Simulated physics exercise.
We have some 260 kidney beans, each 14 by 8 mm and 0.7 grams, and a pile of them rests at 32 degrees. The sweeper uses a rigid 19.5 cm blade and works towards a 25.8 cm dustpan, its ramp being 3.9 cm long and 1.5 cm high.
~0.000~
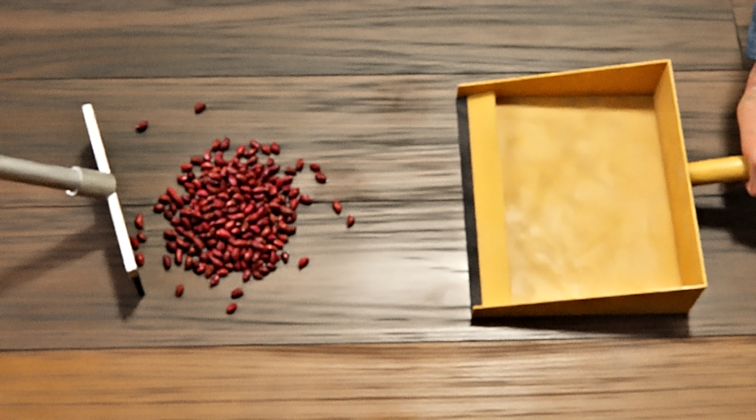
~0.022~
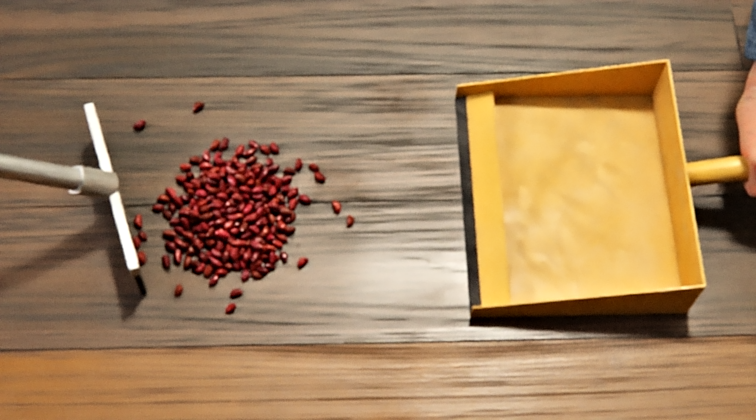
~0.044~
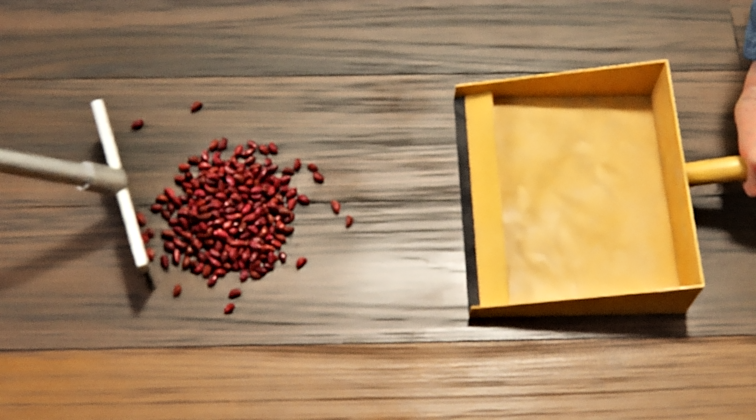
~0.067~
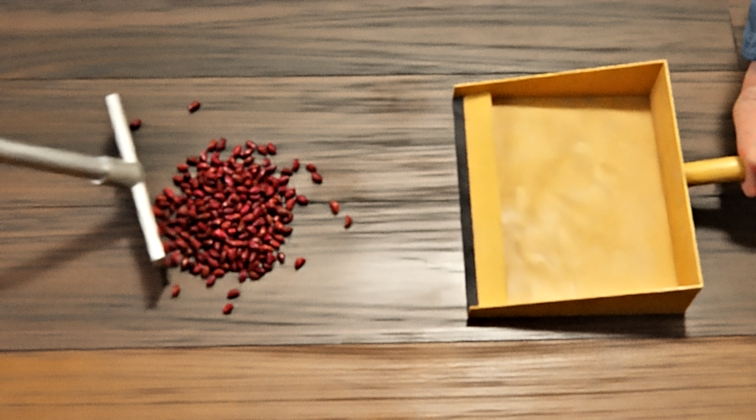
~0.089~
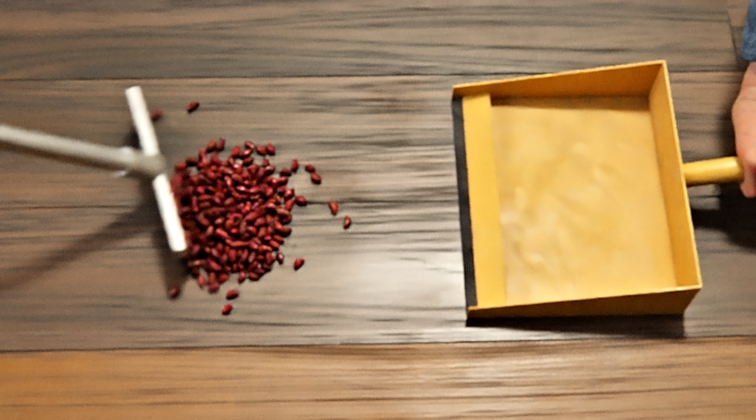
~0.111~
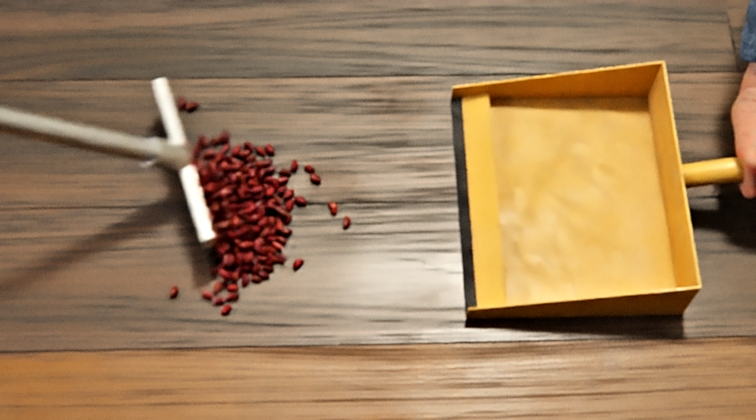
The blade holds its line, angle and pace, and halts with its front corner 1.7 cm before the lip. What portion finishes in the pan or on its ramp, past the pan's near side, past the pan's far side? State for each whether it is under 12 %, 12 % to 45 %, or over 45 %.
Result: Pan: A sizeable minority. Near side: A small minority. Far side: A sizeable minority.
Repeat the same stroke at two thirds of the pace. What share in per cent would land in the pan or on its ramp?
It would be around 20 per cent.
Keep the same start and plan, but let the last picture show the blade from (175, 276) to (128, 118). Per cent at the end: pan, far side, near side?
That ends as pan 20, far 10, and near 5.
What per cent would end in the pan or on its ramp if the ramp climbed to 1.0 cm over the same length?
In that case some 40 per cent.
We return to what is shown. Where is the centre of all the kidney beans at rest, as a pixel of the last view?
Near (492, 131).
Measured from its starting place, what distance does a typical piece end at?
That distance is close to 34 cm.
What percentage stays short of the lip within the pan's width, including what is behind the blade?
30 per cent.
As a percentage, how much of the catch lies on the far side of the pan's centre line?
Roughly 80 percent.
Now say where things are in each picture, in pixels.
In the first picture, blade from (133, 271) to (90, 114), moved 0.0 cm, 0 of the pieces shifted so far; middle of the pieces at (233, 212); pan at (586, 200).
In the second picture, blade from (135, 270) to (92, 113), moved 0.3 cm, 0 of the pieces shifted so far; middle of the pieces at (232, 212).
In the third picture, blade from (144, 266) to (99, 110), moved 1.3 cm, 4 of the pieces shifted so far; middle of the pieces at (231, 213).
In the fourth picture, blade from (159, 260) to (114, 104), moved 3.1 cm, 10 of the pieces shifted so far; middle of the pieces at (230, 213).
In the fifth picture, blade from (181, 252) to (135, 97), moved 5.5 cm, 85 of the pieces shifted so far; middle of the pieces at (229, 213).
In the sixth picture, blade from (209, 241) to (161, 88), moved 8.4 cm, 207 of the pieces shifted so far; middle of the pieces at (241, 205); pan at (580, 202). Its pace works out near 1.38 m/s, heading 23 degrees away from the viewer's side.
After 0.22 s, middle of the blade 14 cm from the lip; 0 % over the lip, far side 10 %, near side 0 %.
After 0.29 s, middle of the blade 7 cm from the lip; 5 % over the lip, far side 20 %, near side 5 %.
Then, at 0.50 s, middle of the blade 5 cm from the lip; 45 % over the lip, far side 30 %, near side 5 %.
In the end, at 2.5 s, pan 40 %, near side 5 %, far side 30 %, in front of the lip or behind the blade 30 %.
